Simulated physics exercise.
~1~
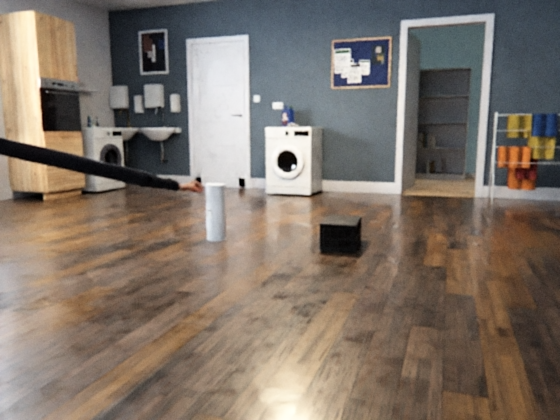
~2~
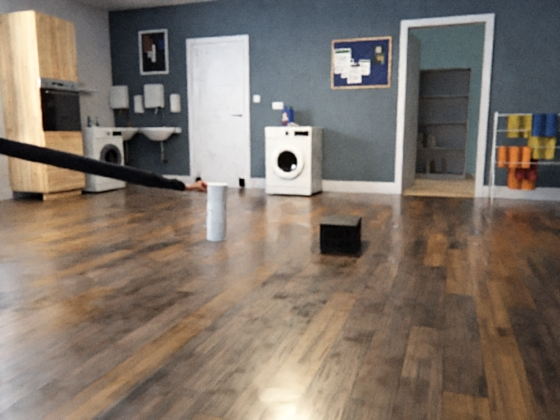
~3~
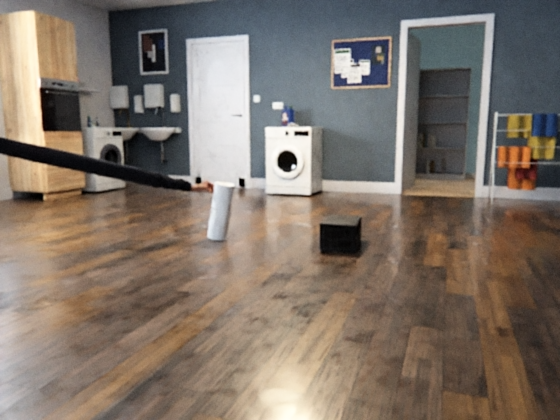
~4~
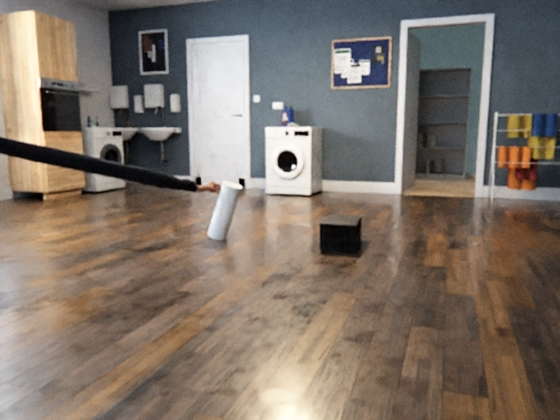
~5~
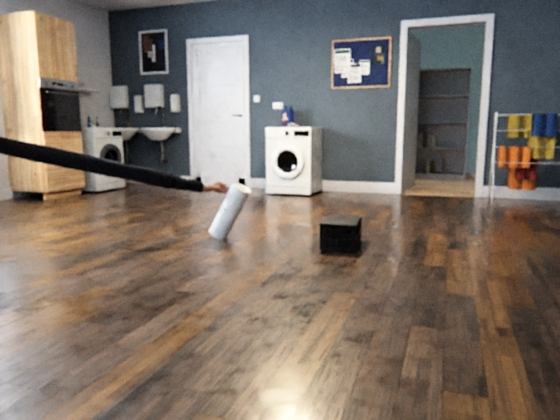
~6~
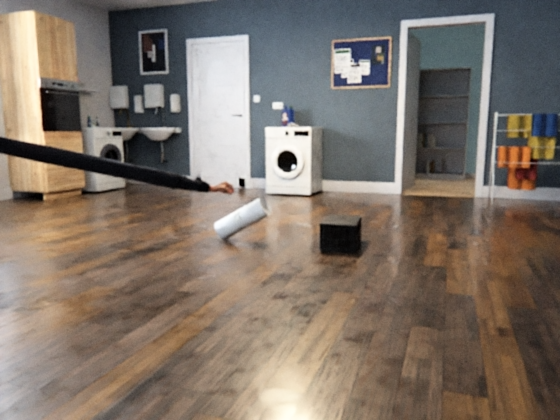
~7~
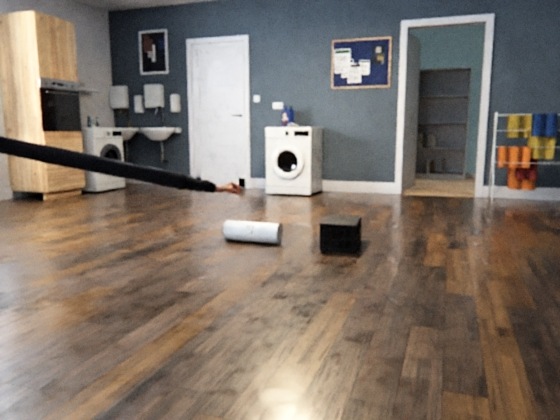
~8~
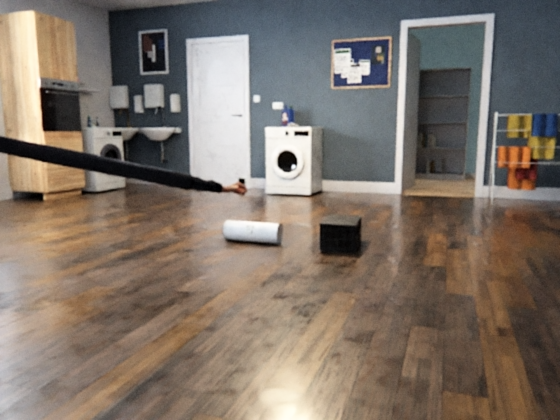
A white canister tips to the right and topples onto the floor as a fingertip pushes it.
